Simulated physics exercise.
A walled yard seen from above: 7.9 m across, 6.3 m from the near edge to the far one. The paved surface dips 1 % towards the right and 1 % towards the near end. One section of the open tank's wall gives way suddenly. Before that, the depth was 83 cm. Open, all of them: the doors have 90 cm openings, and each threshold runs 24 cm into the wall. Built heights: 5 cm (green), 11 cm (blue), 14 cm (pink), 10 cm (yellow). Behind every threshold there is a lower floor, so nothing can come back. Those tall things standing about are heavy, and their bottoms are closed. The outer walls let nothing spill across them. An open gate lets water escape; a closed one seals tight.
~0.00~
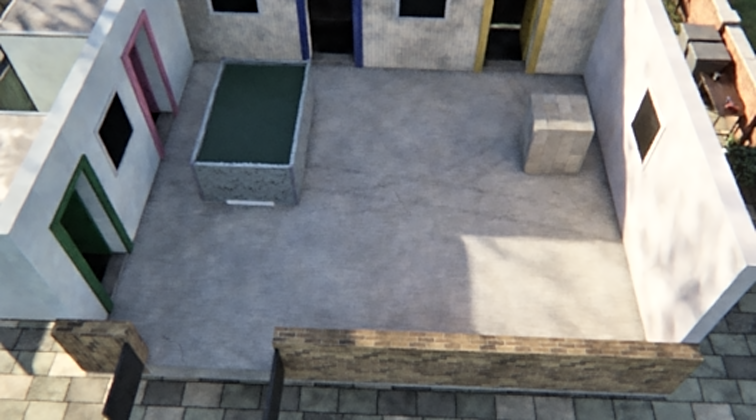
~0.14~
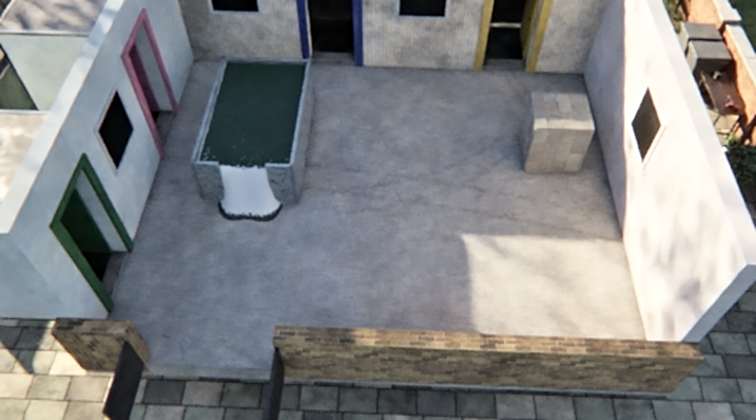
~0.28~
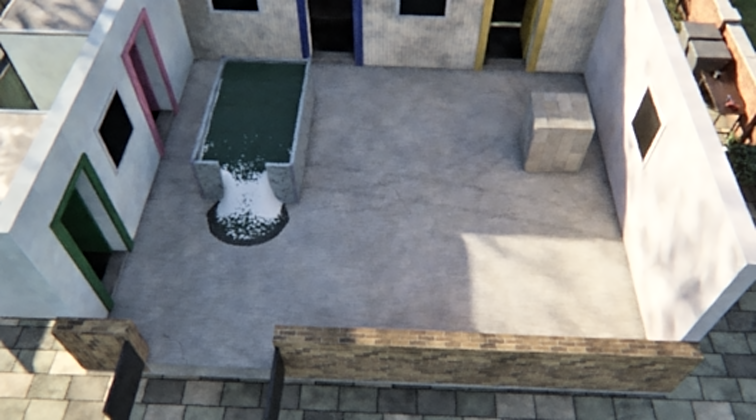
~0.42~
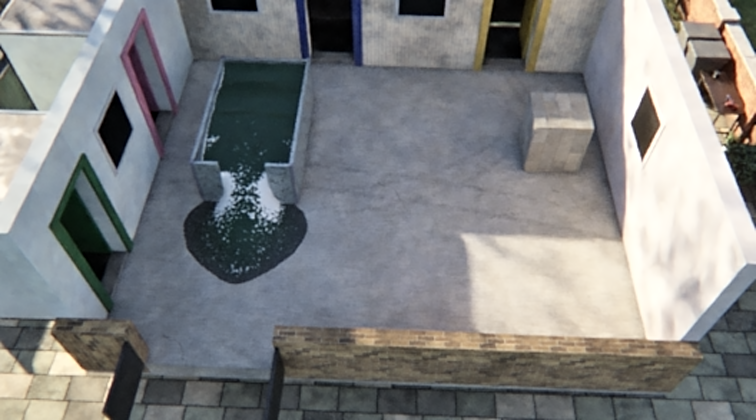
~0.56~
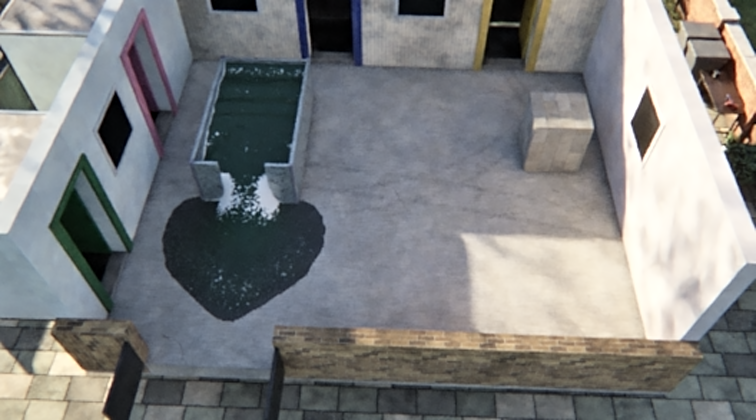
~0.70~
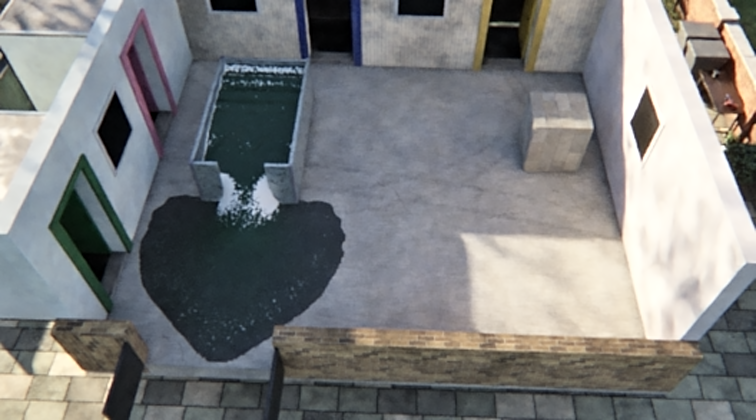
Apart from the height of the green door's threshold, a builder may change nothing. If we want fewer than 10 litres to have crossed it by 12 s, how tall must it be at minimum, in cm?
It needs to be roughly 14 cm tall.
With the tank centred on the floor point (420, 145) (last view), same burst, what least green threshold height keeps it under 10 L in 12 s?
Close to 9.5 cm would do it.
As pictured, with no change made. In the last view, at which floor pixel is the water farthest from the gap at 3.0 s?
The farthest wet point sits near (644, 368) in the last view.
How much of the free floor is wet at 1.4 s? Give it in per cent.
Roughly 25 percent.
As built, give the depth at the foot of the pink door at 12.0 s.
1.0 cm.
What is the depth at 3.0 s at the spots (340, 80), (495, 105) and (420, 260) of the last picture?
In that order: 0, 0 and 1 cm.
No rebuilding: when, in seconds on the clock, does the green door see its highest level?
It peaks around 2.8 s.
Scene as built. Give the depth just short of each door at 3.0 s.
Door by door in centimetres - green 13, blue 0, pink 0, yellow 0.
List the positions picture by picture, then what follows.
The first frame shows still water, 83 cm deep, in the open tank at (255, 112); the green door at (97, 241) is dry.
In the second frame, the gap is at (248, 186), the front 0.3 m out at (227, 214); the back of the open tank holds 83 cm.
In the third frame, water pours out at (248, 188) and has run 0.9 m, to (235, 241); about 13 cm deep outside, 83 cm at the back.
In the fourth frame, the gap is at (248, 189), the front 1.5 m out at (227, 277); the back of the open tank holds 83 cm.
In the fifth frame, the front is at (220, 312), 2.1 m from the gap at (248, 188); 3.8 m2 of floor is wet, 80 cm left at the back.
In the sixth frame, the gap is at (247, 188), the front 2.8 m out at a hidden place; the back of the open tank holds 71 cm; 0.4 m in a straight line remain to the green door at (97, 240).
After 1.4 s water covers 25 % of the floor, deepest (42 cm) near (252, 210); 11 cm at the green door, 3 litres in over its 5 cm threshold.
After 3.0 s water covers 30 % of the floor, deepest (24 cm) near (252, 210); 13 cm at the green door, 60 litres in over its 5 cm threshold.
After 12.0 s water covers 65 % of the floor, deepest (8 cm) near (644, 368); 2 cm at the green door, 130 litres in over its 5 cm threshold.
At the green door as built, the water arrived by 0.9 s and peaked near 15 cm at 2.8 s.
Run again over the same 12 s with other heights there, 27 litres in over 11 cm, 6 litres over 15 cm. The limit of 10 litres is kept from about 14 cm up.
